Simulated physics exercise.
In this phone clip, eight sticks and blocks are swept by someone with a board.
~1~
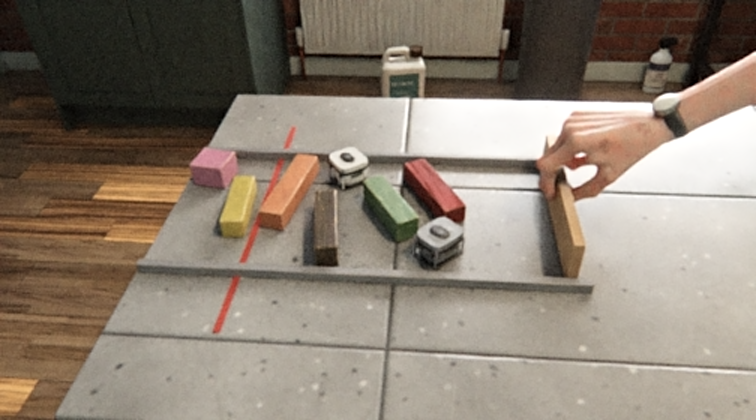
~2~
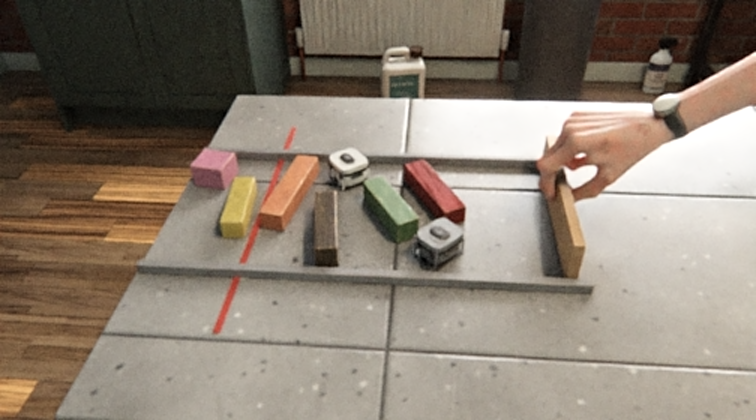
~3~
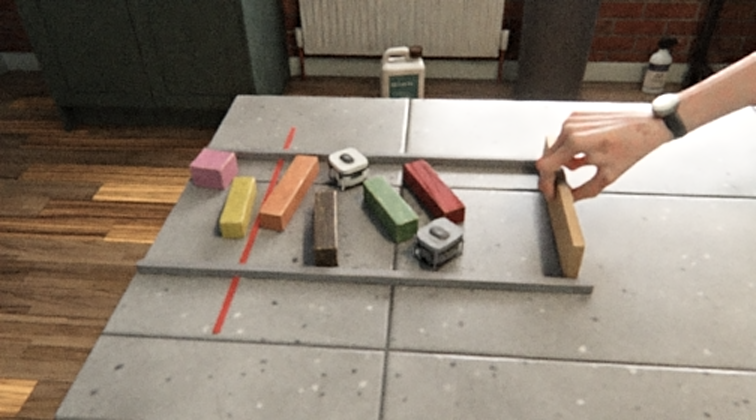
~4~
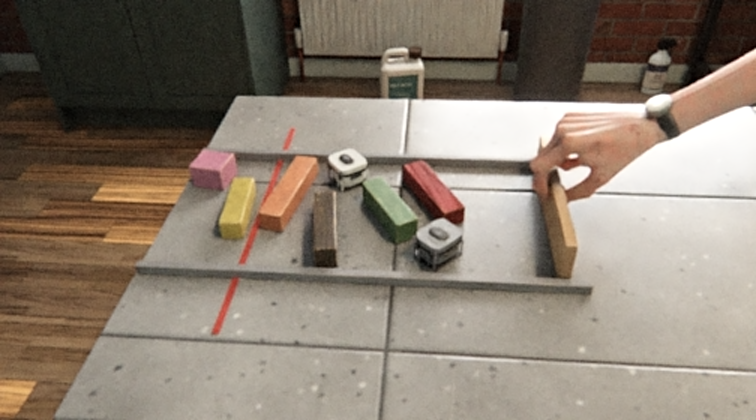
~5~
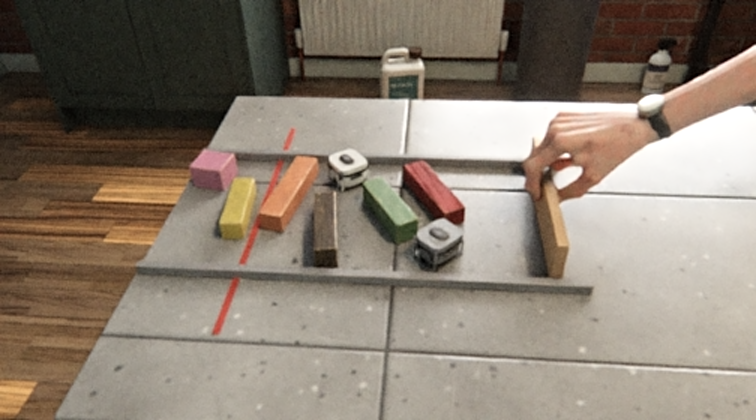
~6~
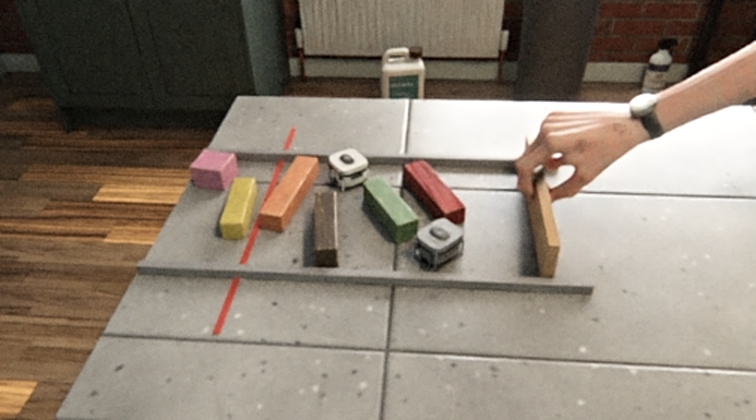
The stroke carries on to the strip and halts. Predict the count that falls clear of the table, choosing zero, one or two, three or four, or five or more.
The pieces lost over the edge are fewer than three, but some.
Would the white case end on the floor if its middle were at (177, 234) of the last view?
From that start it hangs on.
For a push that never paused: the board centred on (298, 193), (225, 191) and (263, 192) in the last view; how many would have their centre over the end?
Past the end: 0, 3 and 2.
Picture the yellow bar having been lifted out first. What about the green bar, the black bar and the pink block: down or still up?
Green bar still up, black bar still up, pink block down.
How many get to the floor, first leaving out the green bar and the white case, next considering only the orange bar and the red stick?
You'd see 0 fallen, and 0 in the other try.
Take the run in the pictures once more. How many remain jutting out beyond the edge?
As for overhanging, the count is 1.
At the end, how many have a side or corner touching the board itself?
Contact count: 2.
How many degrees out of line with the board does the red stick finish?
Angle: Close to 0 degrees.
Early on, none off yet; pink block at rest near (215, 170); yellow bar at rest near (239, 207); orange bar at rest near (291, 192).
A while later, none off yet; pink block at rest near (215, 170); yellow bar moving near (234, 207); orange bar travelled a little near (272, 190).
Finally, the number that fall off is one or two; lost, yellow bar and pink block.
